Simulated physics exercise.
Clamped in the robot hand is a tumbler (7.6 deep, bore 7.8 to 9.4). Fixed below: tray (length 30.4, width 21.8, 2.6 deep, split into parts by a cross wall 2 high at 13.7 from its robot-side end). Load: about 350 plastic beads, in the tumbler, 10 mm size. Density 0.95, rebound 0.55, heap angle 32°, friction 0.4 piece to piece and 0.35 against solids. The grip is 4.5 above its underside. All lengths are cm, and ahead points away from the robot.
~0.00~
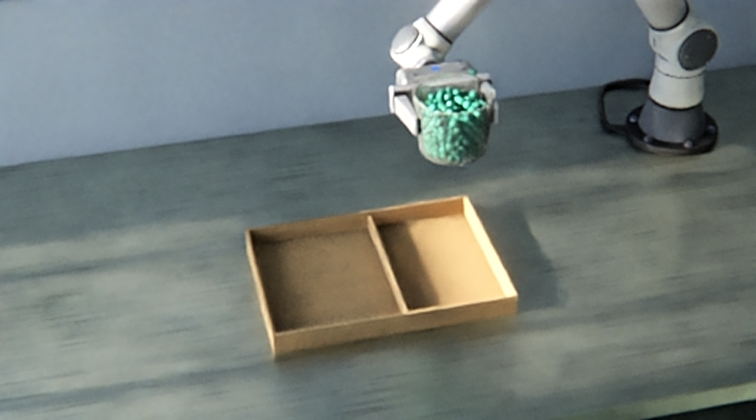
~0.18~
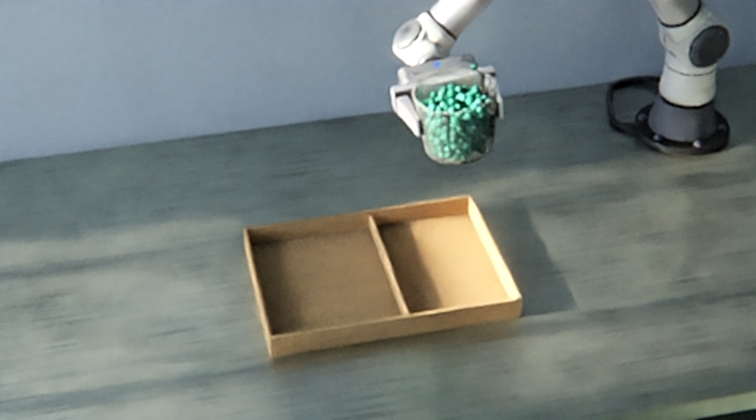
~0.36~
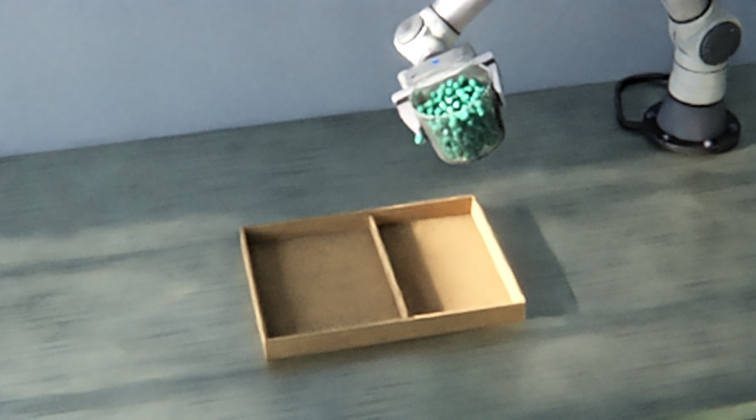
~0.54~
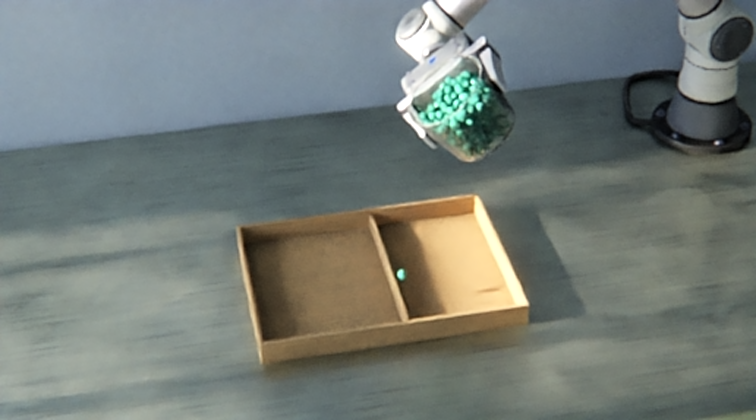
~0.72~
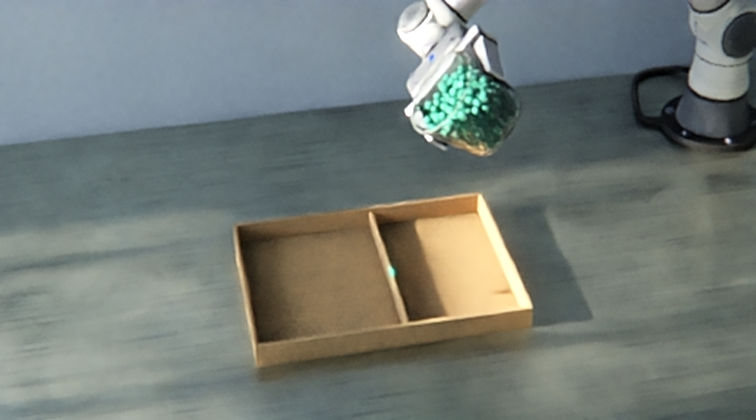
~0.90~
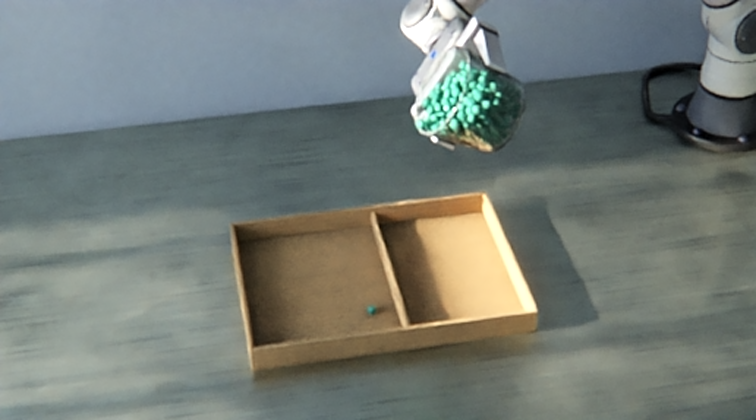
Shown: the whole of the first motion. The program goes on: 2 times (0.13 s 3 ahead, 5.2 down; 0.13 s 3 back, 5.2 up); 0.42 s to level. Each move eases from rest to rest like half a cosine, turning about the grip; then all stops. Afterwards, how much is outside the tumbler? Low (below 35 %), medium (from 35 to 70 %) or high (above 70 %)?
Outside the tumbler the share is low, below 35 %.
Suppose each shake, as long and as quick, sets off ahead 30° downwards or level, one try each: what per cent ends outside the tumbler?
Some 35 and 65 per cent.
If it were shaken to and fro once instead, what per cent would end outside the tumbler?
In that case some 10 per cent.
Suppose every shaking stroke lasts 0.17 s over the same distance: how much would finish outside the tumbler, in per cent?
It would be near 5 per cent.
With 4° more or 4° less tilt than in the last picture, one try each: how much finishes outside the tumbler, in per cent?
About 20 and 10 per cent.
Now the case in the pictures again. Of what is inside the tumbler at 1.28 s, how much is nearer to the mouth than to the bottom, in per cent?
Roughly 45 per cent.
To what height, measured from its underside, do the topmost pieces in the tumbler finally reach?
About 8.0 cm.
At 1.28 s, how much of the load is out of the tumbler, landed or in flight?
Near 5 per cent so far.
After 1.28 s, tilted 58° forward, highest piece 21 above the table; 324 in the tumbler, 8 in the far-side part, 14 in flight or on a rim.
After 1.65 s, tilted 24° forward, highest piece 25 above the table; 291 in the tumbler, 39 in the far-side part, 11 in the robot-side part, 2 on the table or floor, 3 in flight or on a rim.
After 2.04 s, level, highest piece 27 above the table; 291 in the tumbler, 39 in the far-side part, 11 in the robot-side part, 5 on the table or floor.
After 3.09 s, level, highest piece 27 above the table; 291 in the tumbler, 39 in the far-side part, 11 in the robot-side part, 5 on the table or floor.
At rest, 291 in the tumbler, 39 in the far-side part, 11 in the robot-side part, 5 on the table or floor. That is 16 % outside the tumbler.
